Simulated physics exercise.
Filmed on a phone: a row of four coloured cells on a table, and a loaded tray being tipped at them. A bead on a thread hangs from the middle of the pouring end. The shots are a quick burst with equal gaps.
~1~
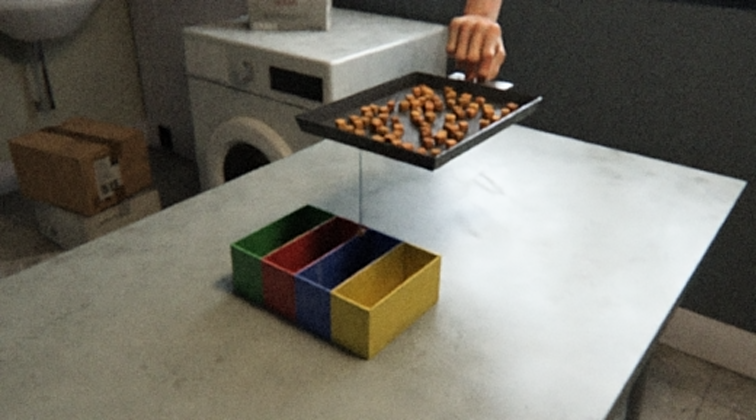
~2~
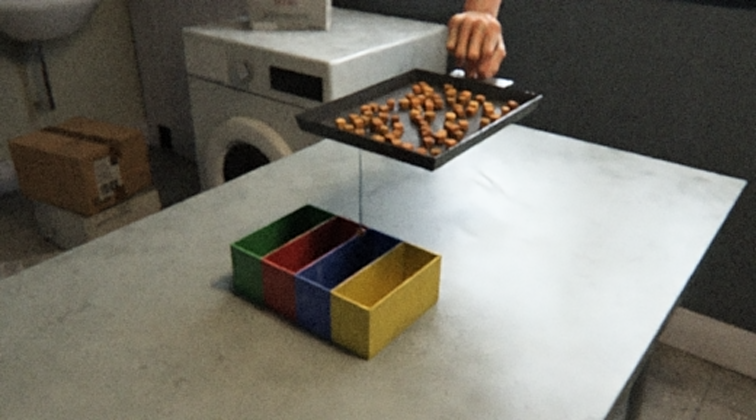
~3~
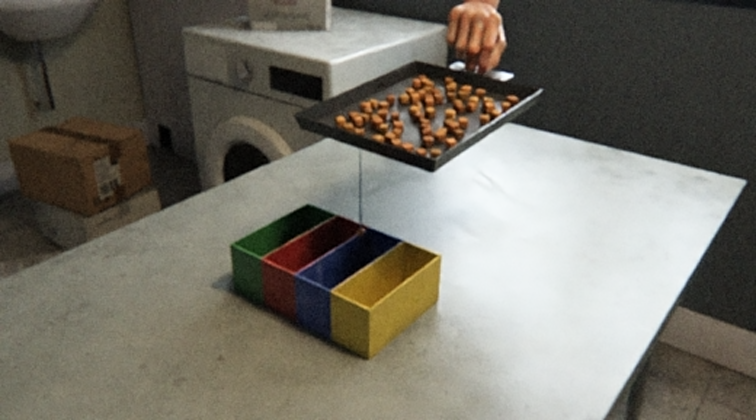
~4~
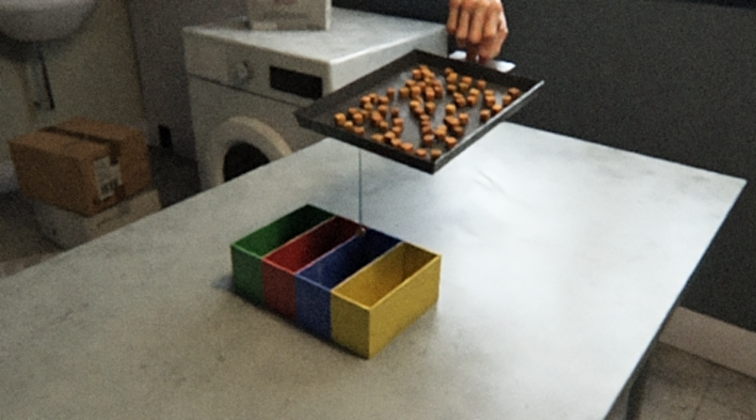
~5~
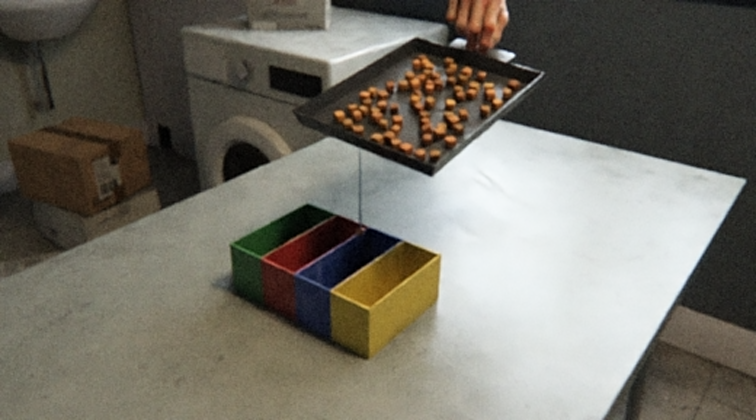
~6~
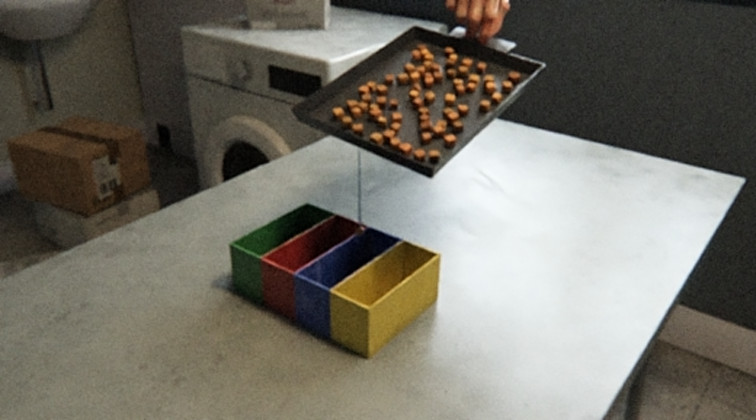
A dark tray of small brown cubes, gripped by a hand at its far edge, is held above a pale table in a utility room, seen from slightly above. Below it sit four joined open boxes, green, red, blue and yellow from left to right, with a washing machine and cartons behind. The hand steadily raises the far edge, the near edge slants slightly down rightward, and the camera stays still.
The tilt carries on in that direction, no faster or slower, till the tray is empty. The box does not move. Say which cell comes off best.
The yellow one ends fullest.
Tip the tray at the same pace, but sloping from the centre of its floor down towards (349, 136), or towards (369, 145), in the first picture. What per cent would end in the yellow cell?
Near 0 % and 20 %.
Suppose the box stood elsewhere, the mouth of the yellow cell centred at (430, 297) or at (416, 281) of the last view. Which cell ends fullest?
At the first place the cell in blue, at the second that yellow cell.
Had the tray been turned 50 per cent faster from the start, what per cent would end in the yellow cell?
Some 40 per cent.
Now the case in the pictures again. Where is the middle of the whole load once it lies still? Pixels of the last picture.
At about (394, 322).
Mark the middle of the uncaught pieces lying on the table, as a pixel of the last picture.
Close to (461, 346).
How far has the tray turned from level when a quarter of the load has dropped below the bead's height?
At some 110 degrees.
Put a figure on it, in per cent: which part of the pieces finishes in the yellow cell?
Roughly 40 in a hundred.
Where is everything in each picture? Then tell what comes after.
The first frame shows corners of the pouring end near (301, 116) and (434, 155), level; middle of the load near (430, 118), brown sugar cubes; bead on its thread near (360, 233); green cell near (247, 270); red cell near (279, 286); blue cell near (314, 303); yellow cell near (351, 321).
The second frame shows corners of the pouring end near (301, 115) and (434, 155), level; middle of the load near (430, 117).
The third frame shows corners of the pouring end near (300, 114) and (433, 157), tipped barely, lowest at the right corner; middle of the load near (430, 113).
The fourth frame shows corners of the pouring end near (300, 112) and (433, 159), tipped a little, lowest at the right corner; middle of the load near (430, 108).
The fifth frame shows corners of the pouring end near (299, 110) and (432, 162), tipped a little, lowest at the right corner; middle of the load near (430, 103).
The sixth frame shows corners of the pouring end near (298, 108) and (432, 164), tipped clearly, lowest at the right corner; middle of the load near (430, 98); green cell near (247, 269); red cell near (279, 285); blue cell near (313, 301); yellow cell near (350, 320).
Shortly afterwards, tray tipped steeply; all but a few on the tray; only a few falling or outside the box.
Next, tray tipped right over; all but a few on the tray; only a few falling or outside the box.
Some moments later, tray tipped past a quarter turn; near half in the yellow cell; a little in the blue cell; near half falling or outside the box.
In the end, tray tipped past a quarter turn; near half in the yellow cell; a little in the blue cell; none at all in the red cell; none at all in the green cell; near half outside the box.
